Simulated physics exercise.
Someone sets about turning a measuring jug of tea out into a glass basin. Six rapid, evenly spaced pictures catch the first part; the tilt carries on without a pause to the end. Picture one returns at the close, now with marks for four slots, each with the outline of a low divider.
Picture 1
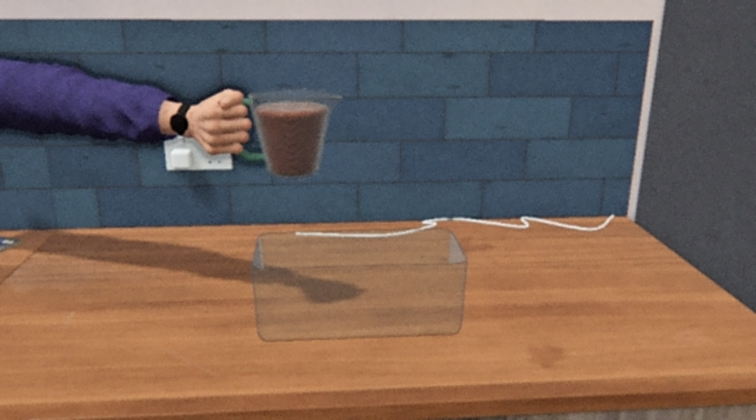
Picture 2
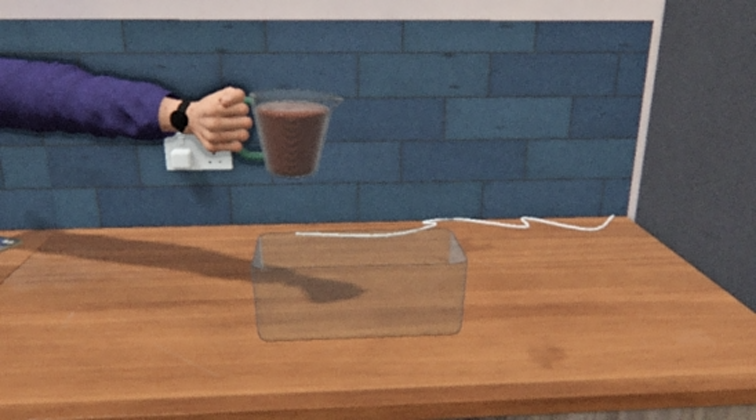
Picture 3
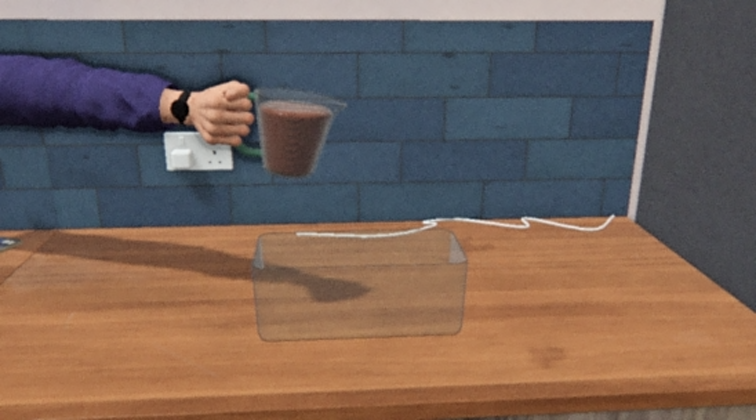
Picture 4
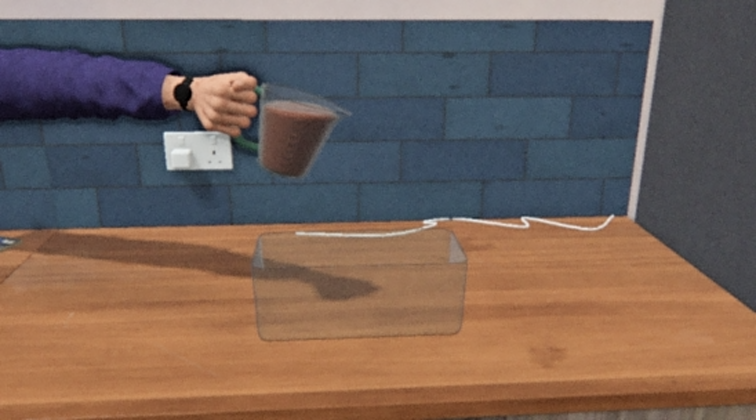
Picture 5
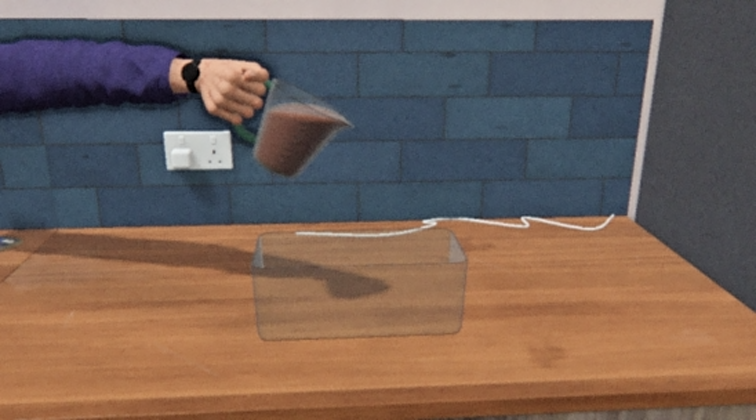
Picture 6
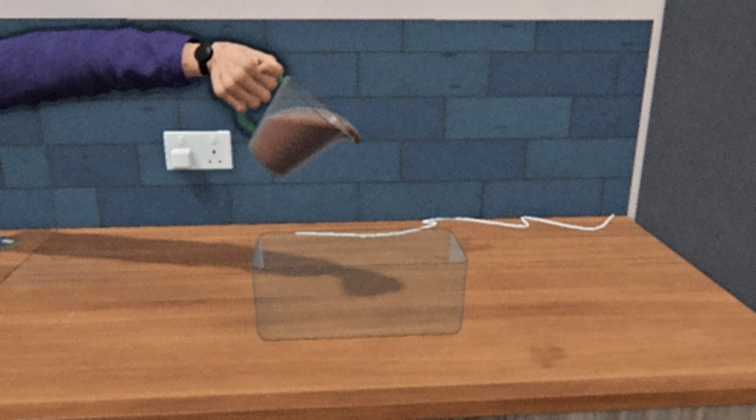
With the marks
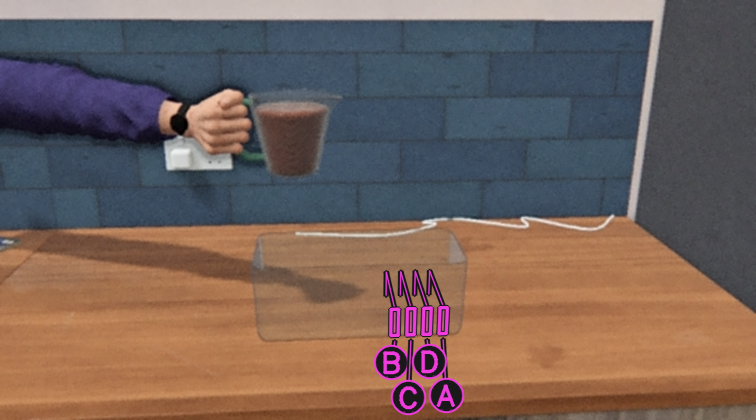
An arm in a purple sleeve with a dark watch reaches in from the left, holding a clear jug of brown tea above a wooden counter, seen from the front by a still camera. A clear glass basin sits below, with a white cord behind it and blue tiles beyond. The hand rises slightly and tilts the jug rightward, until tea reaches over its lip.
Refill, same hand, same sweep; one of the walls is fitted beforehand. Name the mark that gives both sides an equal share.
I would pick position B.
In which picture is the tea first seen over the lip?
In picture 6.
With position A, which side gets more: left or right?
The left one.
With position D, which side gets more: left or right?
More ends on the left.
In magenta, A at (443, 339); B at (394, 341); C at (410, 340); D at (427, 339).
Choosing A, about 87 % ends left of the wall and 8 % right of it; 5 % is lost outside.
Choosing B, about 49 % ends left of the wall and 47 % right of it; 3 % is lost outside.
Choosing C, about 87 % ends left of the wall and 10 % right of it; 3 % is lost outside.
Choosing D, about 89 % ends left of the wall and 6 % right of it; 5 % is lost outside.
